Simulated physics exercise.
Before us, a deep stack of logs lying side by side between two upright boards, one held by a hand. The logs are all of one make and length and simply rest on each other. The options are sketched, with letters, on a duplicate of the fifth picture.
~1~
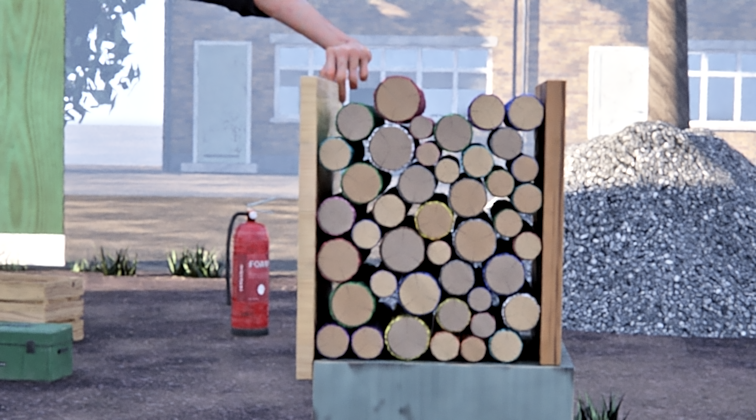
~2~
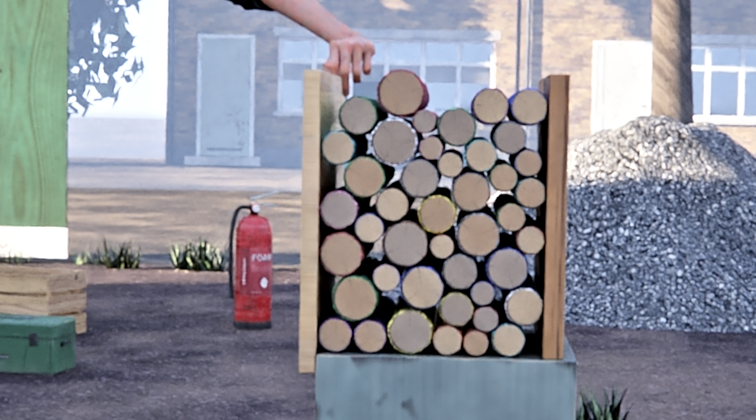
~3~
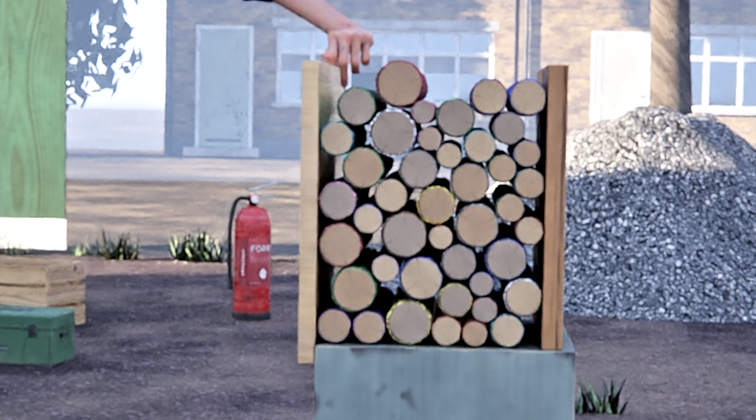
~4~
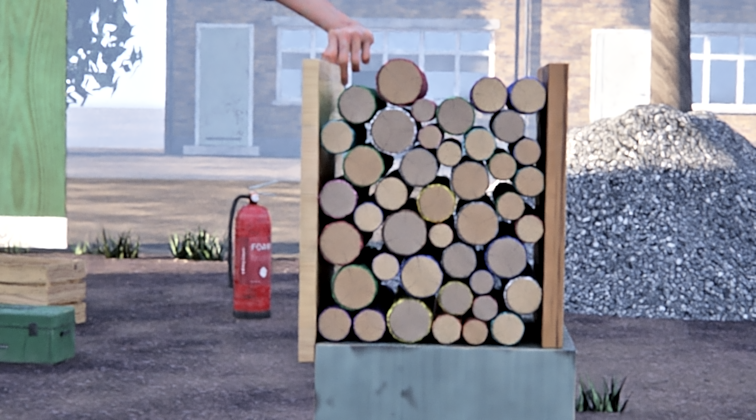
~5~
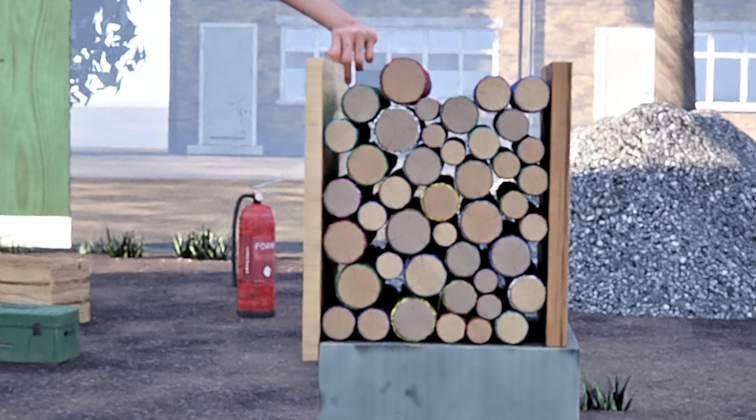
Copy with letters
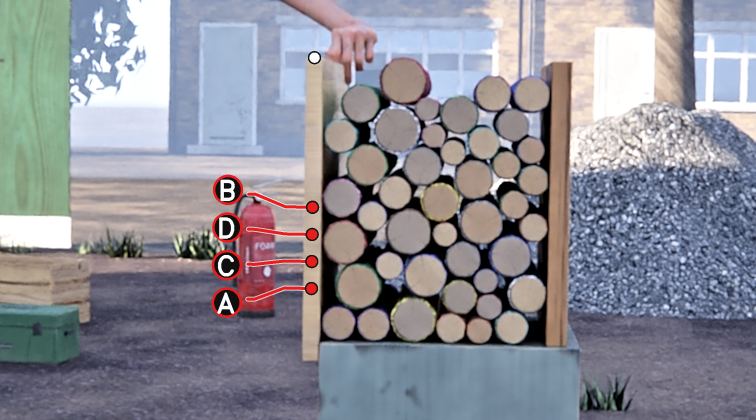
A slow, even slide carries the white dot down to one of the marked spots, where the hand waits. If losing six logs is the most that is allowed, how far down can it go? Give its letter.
The lowest mark that will do is B.
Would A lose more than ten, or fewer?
More than ten.
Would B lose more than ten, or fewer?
Fewer than ten.
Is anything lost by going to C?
Yes, at C.
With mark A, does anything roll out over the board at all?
At A: Yes.
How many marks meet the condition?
The number is one.
On the marked copy, A at (312, 289); B at (313, 208); C at (312, 262); D at (312, 235); the white dot at (315, 58).
With B. Early on, top of the board (322, 122).
Further on, top of the board (321, 197).
At the end, top of the board (321, 207), three out over the board.
As for the rest, A more than six out over the board; C more than six out over the board; D more than six out over the board.
